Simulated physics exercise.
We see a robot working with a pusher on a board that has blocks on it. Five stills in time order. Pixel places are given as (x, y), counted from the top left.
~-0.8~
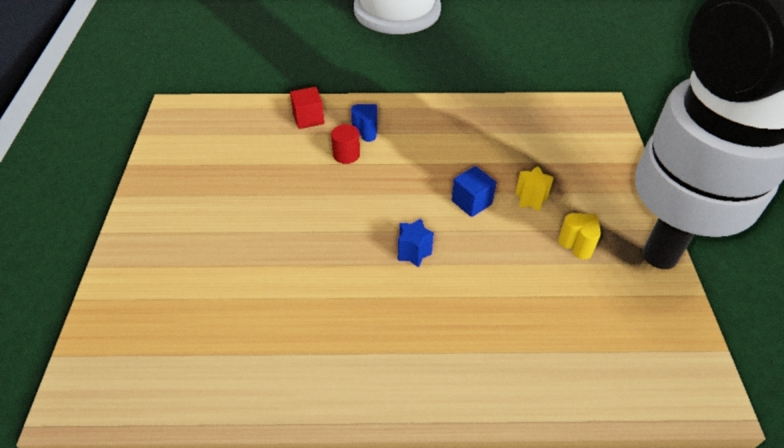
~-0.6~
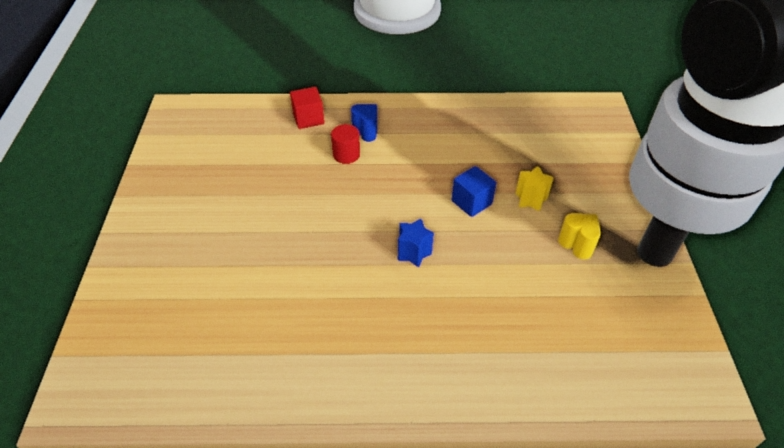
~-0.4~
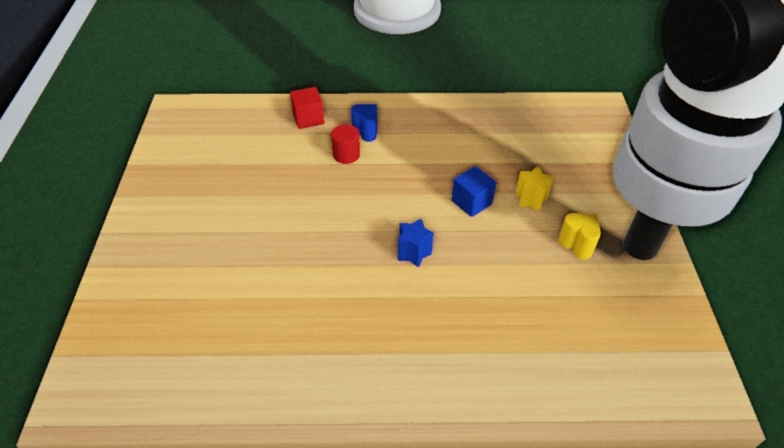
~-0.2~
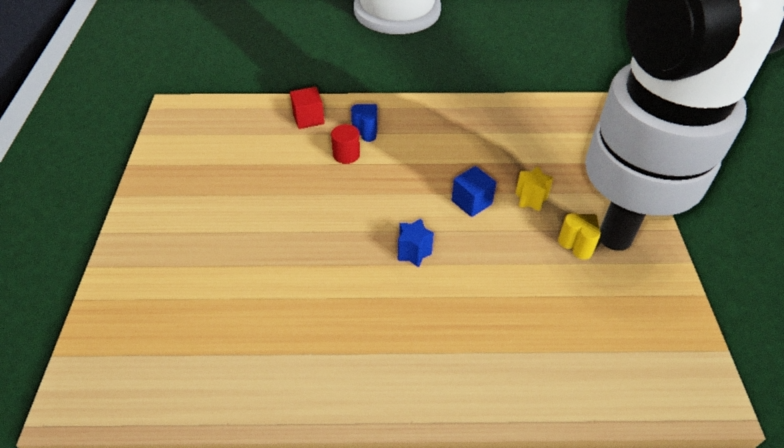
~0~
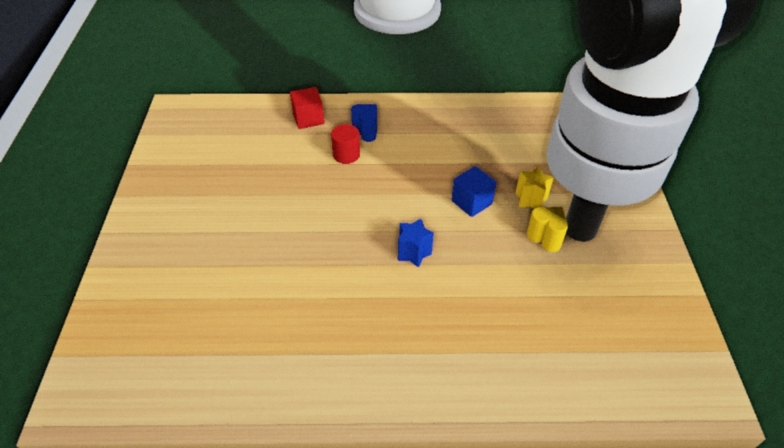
A robot arm moves left across the board and pushes the yellow heart-shaped block slightly left.
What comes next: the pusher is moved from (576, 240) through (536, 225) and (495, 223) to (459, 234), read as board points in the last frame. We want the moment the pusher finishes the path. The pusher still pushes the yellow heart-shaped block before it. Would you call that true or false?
That claim is true.
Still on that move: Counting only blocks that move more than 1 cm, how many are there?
The number is one.
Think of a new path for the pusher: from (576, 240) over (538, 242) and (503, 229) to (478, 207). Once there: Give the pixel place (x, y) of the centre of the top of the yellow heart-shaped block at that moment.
The middle of its top is at (458, 199).
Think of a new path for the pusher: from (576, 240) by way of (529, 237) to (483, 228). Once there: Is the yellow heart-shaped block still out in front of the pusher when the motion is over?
Yes, I think so.
On the path given first. One third of the way, pusher (539, 214); yellow heart-shaped block (511, 206), turned 25° anticlockwise.
Two thirds of the way, pusher (497, 212); yellow heart-shaped block (470, 207), turned 15° anticlockwise.
At the end, pusher (460, 223); blue square block not moved; yellow heart-shaped block (430, 215).
